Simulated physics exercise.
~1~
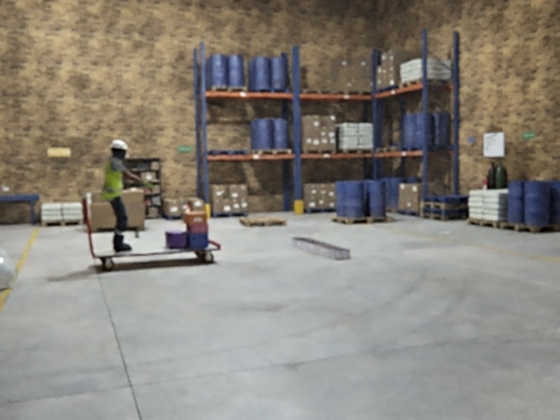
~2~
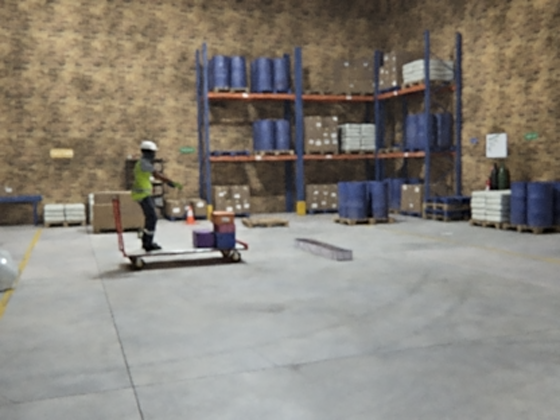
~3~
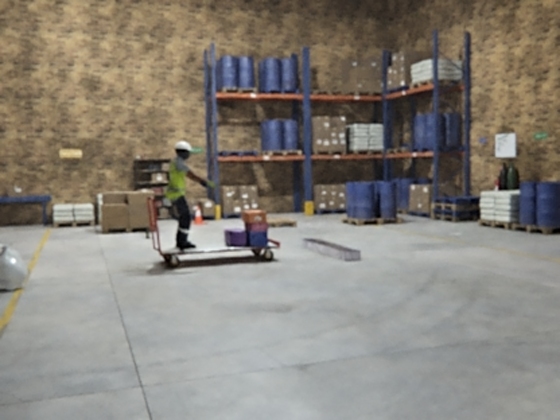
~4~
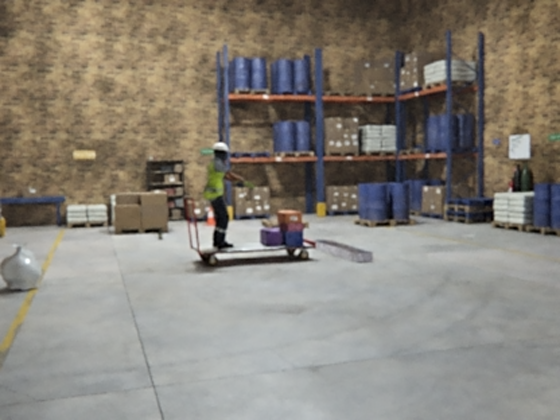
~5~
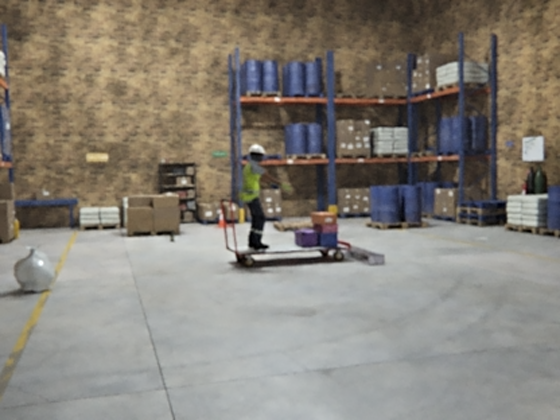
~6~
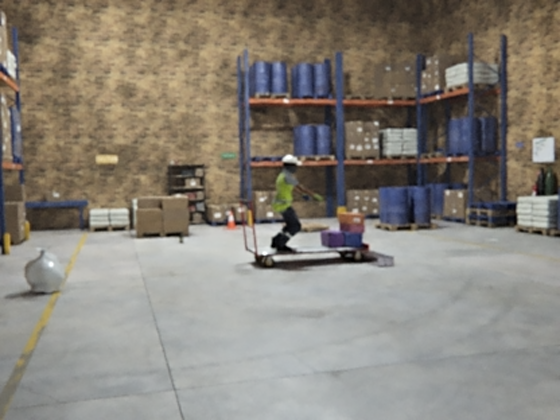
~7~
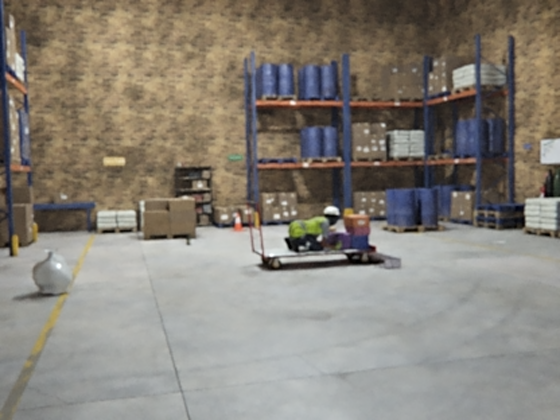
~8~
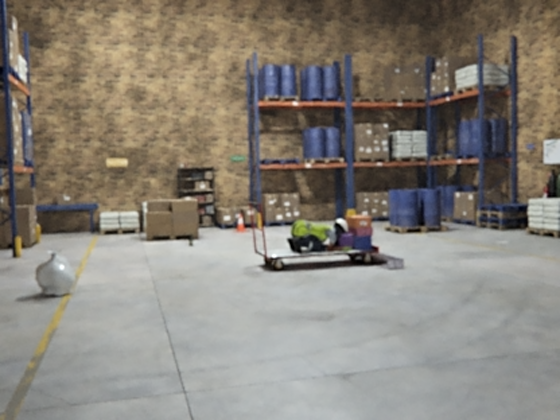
A worker in a white hard hat and bright vest rode standing on a platform trolley rolling right across a warehouse, until it stopped at a low kerb and they toppled forward, ending slumped on the deck against the small colourful load, which stayed aboard.
